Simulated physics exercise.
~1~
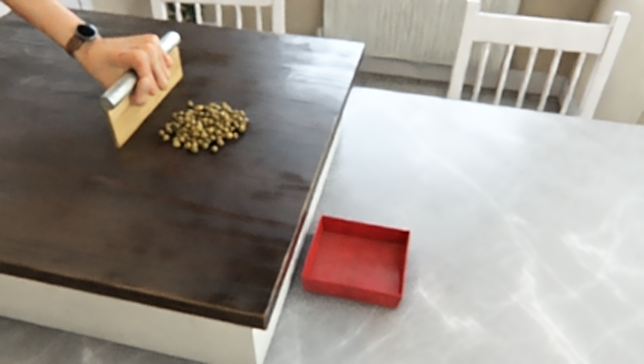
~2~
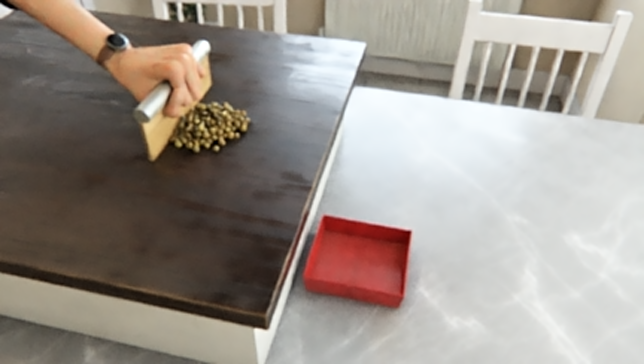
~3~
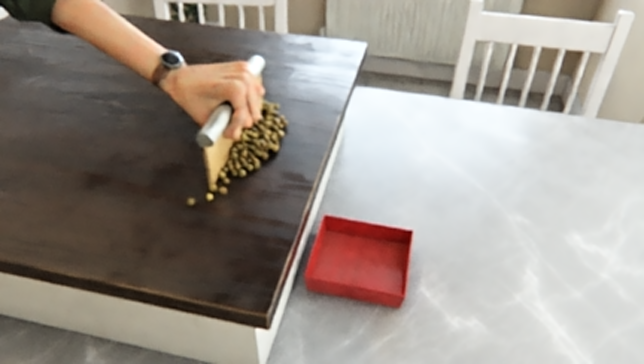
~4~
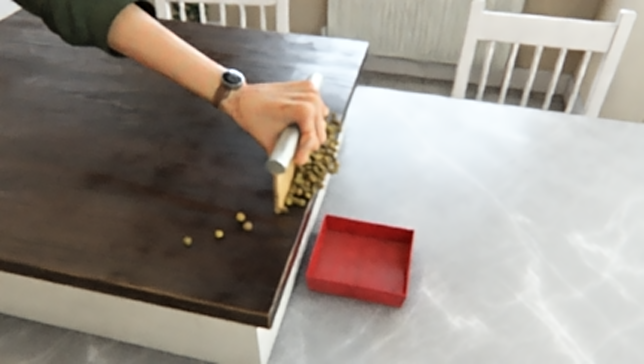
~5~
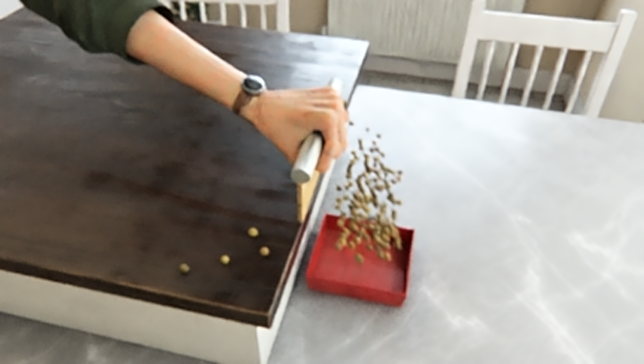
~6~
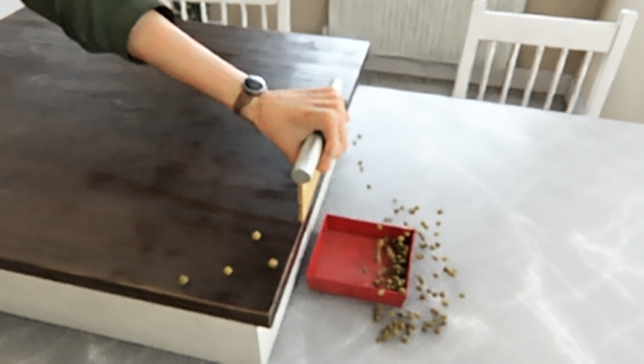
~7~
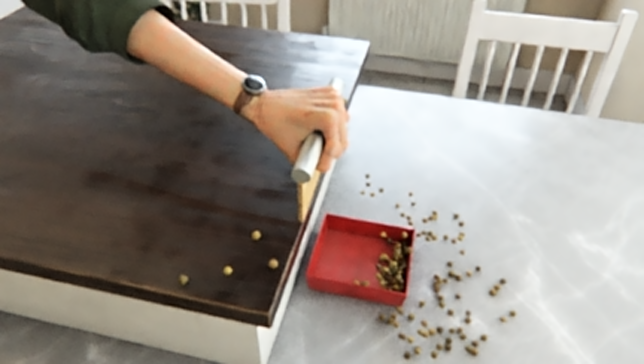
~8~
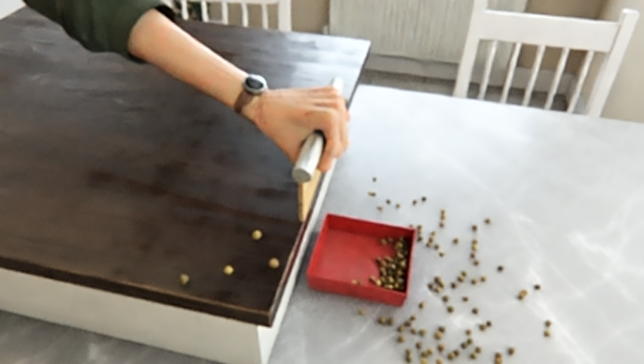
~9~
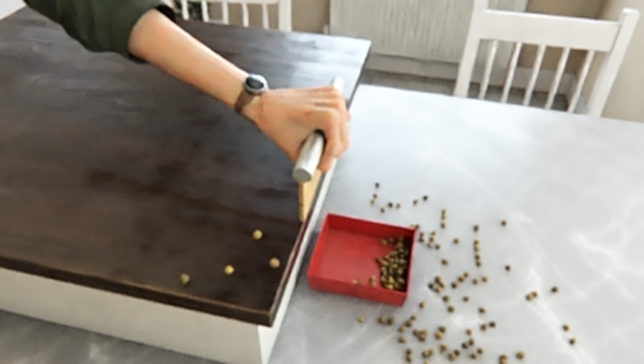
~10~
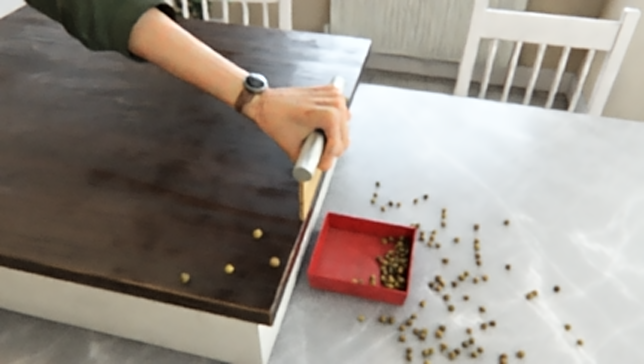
A hand wearing a watch pushes a scraper to the right across a dark wooden board, driving a heap of small greenish-brown lentils toward the edge. As the heap nears the edge, a few pieces slip past the blade and stay behind. The scraper halts at the edge, and the rest pour over toward a red tin standing on the pale marbled table below. Some land inside it, while many others miss or scatter to the right across the table. They come to rest with the tin partly filled, a wide spread beside it, and three left on the board.
